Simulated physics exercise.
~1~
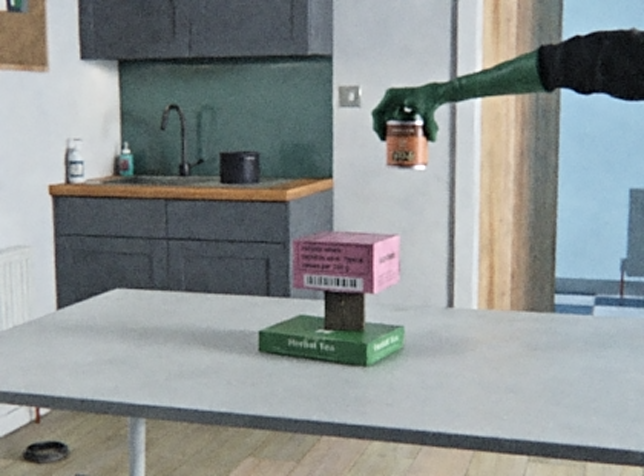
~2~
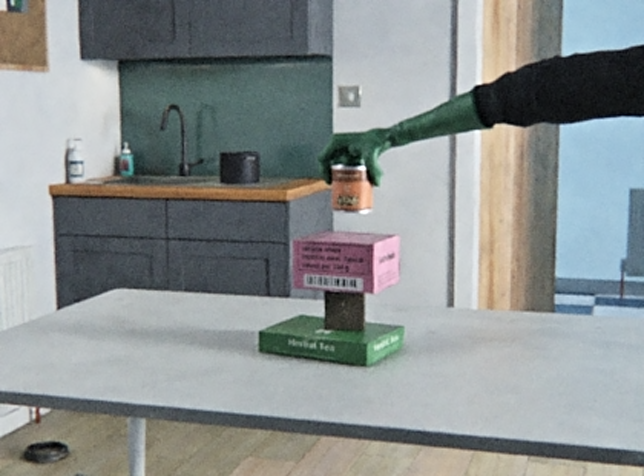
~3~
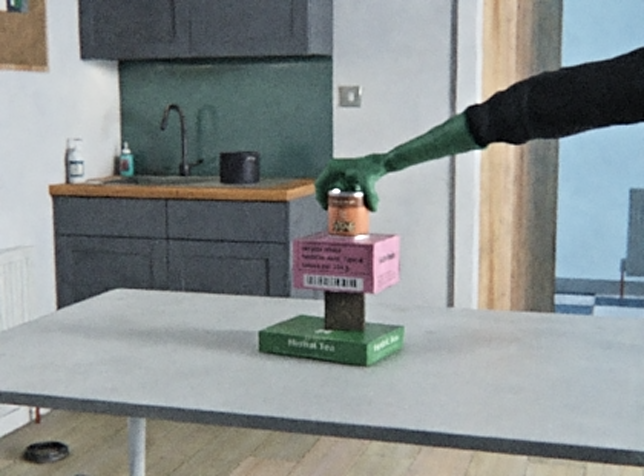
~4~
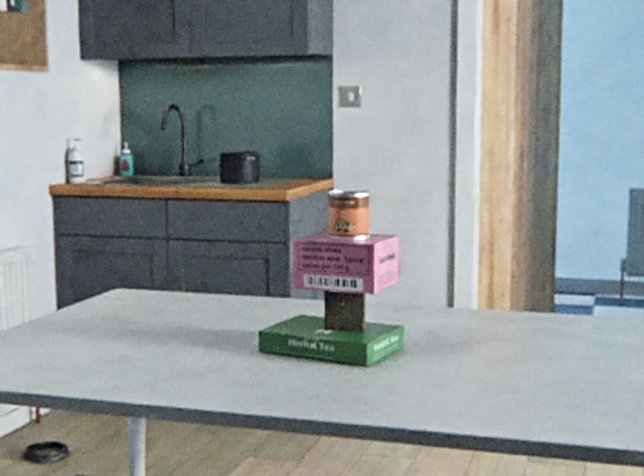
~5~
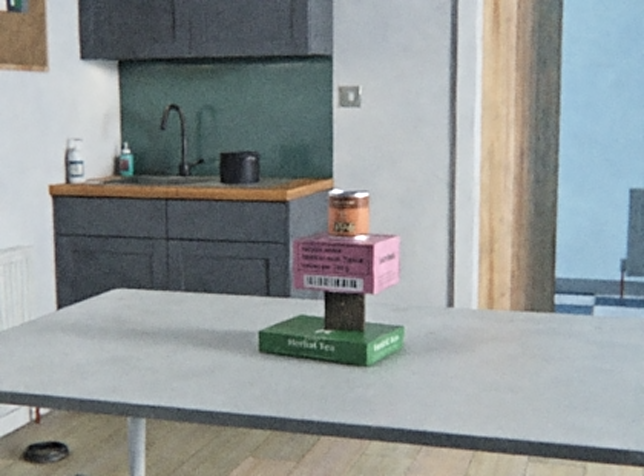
The clip shows a green-gloved hand moving an orange tin left and down onto a pink box, which rests on a dark block above a green packet on a table. The hand lets go and withdraws, and the stack stays standing with the tin on top.
